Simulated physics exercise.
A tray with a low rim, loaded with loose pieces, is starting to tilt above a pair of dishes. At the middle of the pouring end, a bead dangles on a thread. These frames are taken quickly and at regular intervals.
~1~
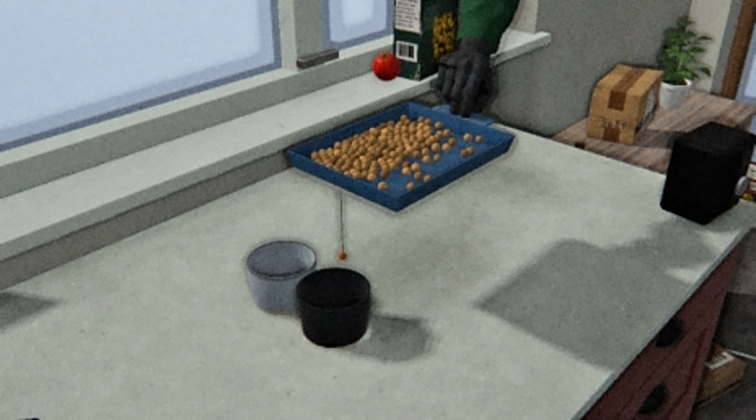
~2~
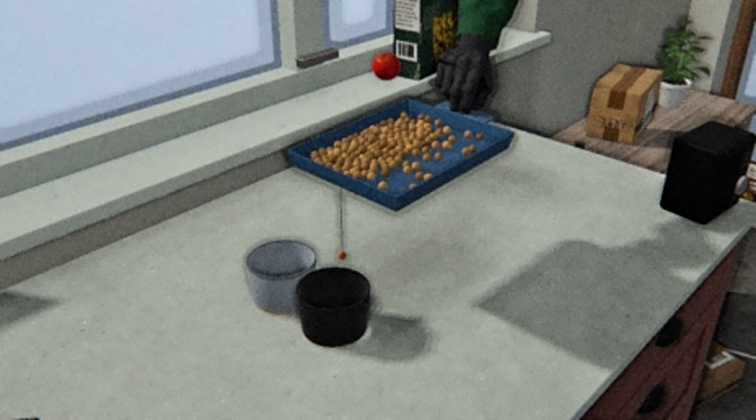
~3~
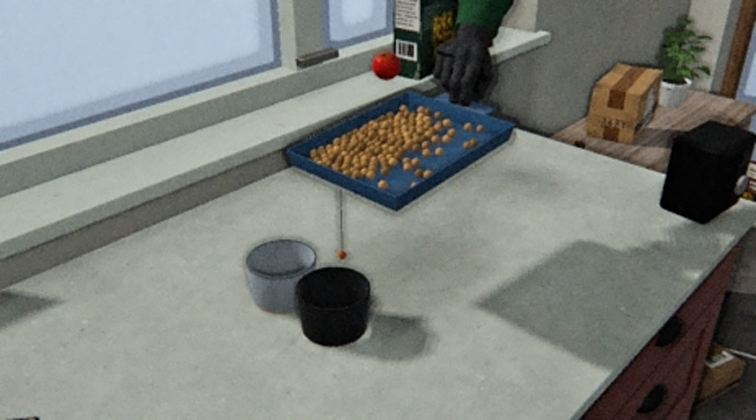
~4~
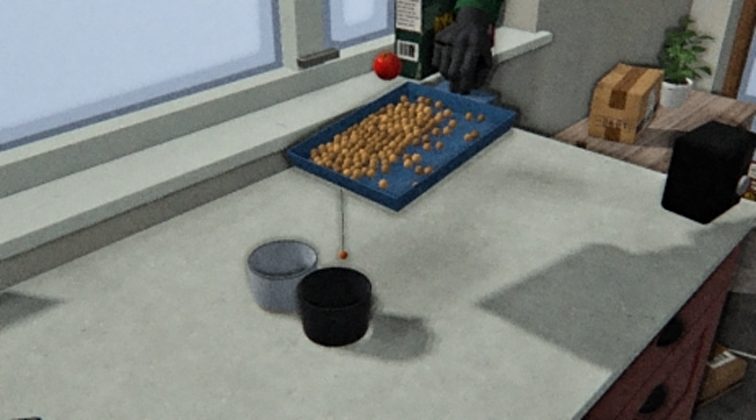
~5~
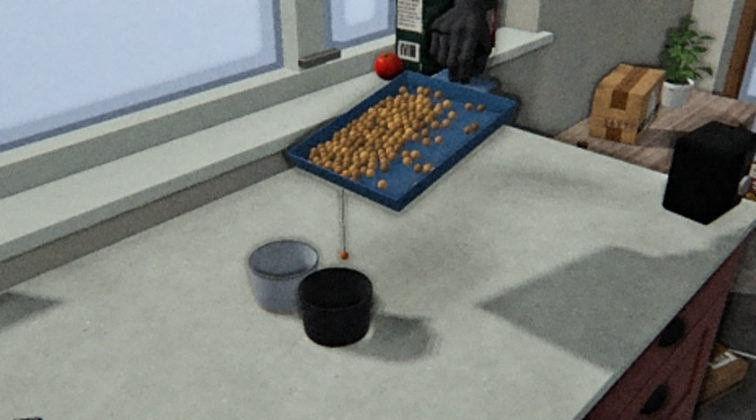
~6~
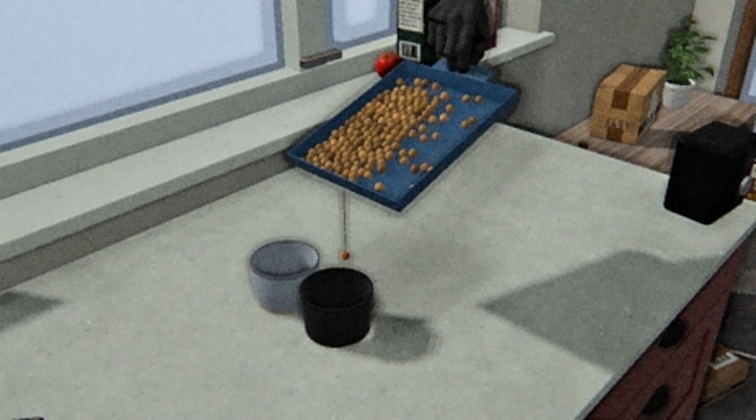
A blue tray of round wooden beads tilted slowly as a dark gloved hand raised its far end above a counter with two small dishes, and the beads began shifting toward the lower end.
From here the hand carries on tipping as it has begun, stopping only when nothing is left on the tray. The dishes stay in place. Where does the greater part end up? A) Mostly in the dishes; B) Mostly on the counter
(A) Mostly in the dishes.
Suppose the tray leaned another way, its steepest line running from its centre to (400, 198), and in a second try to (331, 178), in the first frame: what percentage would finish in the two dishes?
Lab note: Try one about 10 %, try two 80 %.
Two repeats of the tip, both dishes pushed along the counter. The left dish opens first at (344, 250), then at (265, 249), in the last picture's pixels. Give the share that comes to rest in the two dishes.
First try: Roughly 0 per cent; second try: Roughly 60 per cent.
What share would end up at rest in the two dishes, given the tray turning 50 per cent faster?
Close to 60 in a hundred.
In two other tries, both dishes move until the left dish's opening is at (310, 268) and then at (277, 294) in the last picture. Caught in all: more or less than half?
Try 1: The greater share; try 2: A lesser share.
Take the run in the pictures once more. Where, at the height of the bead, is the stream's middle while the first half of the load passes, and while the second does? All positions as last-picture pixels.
First part (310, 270), rest (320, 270).
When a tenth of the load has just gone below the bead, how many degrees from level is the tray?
That happens at close to 75 degrees.
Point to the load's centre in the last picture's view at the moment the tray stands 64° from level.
The load is centred around (342, 168).
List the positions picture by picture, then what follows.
In the first picture, corners of the pouring end at (294, 151) and (397, 194), level; middle of the load at (379, 151), round wooden beads; left dish at (256, 289); right dish at (307, 321); bead on its thread at (343, 256).
In the second picture, corners of the pouring end at (293, 150) and (396, 194), level; middle of the load at (379, 149).
In the third picture, corners of the pouring end at (293, 150) and (396, 194), tipped barely, level across its low end; middle of the load at (379, 146).
In the fourth picture, corners of the pouring end at (293, 151) and (396, 195), tipped a little, level across its low end; middle of the load at (379, 141).
In the fifth picture, corners of the pouring end at (293, 152) and (396, 196), tipped a little, level across its low end; middle of the load at (378, 137), a small part on the move.
In the sixth picture, corners of the pouring end at (293, 152) and (396, 197), tipped clearly, level across its low end; middle of the load at (376, 135), about two thirds on the move; left dish at (259, 289); right dish at (310, 321).
Soon after the last picture, tray tipped steeply; nearly all on the tray; a stray few in the right dish; a stray few in the left dish; a small part in the air.
A little later, tray tipped past a quarter turn; a small part on the tray; about a third in the right dish; about a quarter in the left dish; about a quarter outside both; a small part in the air.
Later still, tray tipped past a quarter turn; about half in the right dish; about a quarter in the left dish; about a quarter outside both.
By the end, tray tipped past a quarter turn; about half in the right dish; about a quarter in the left dish; about a quarter outside both.
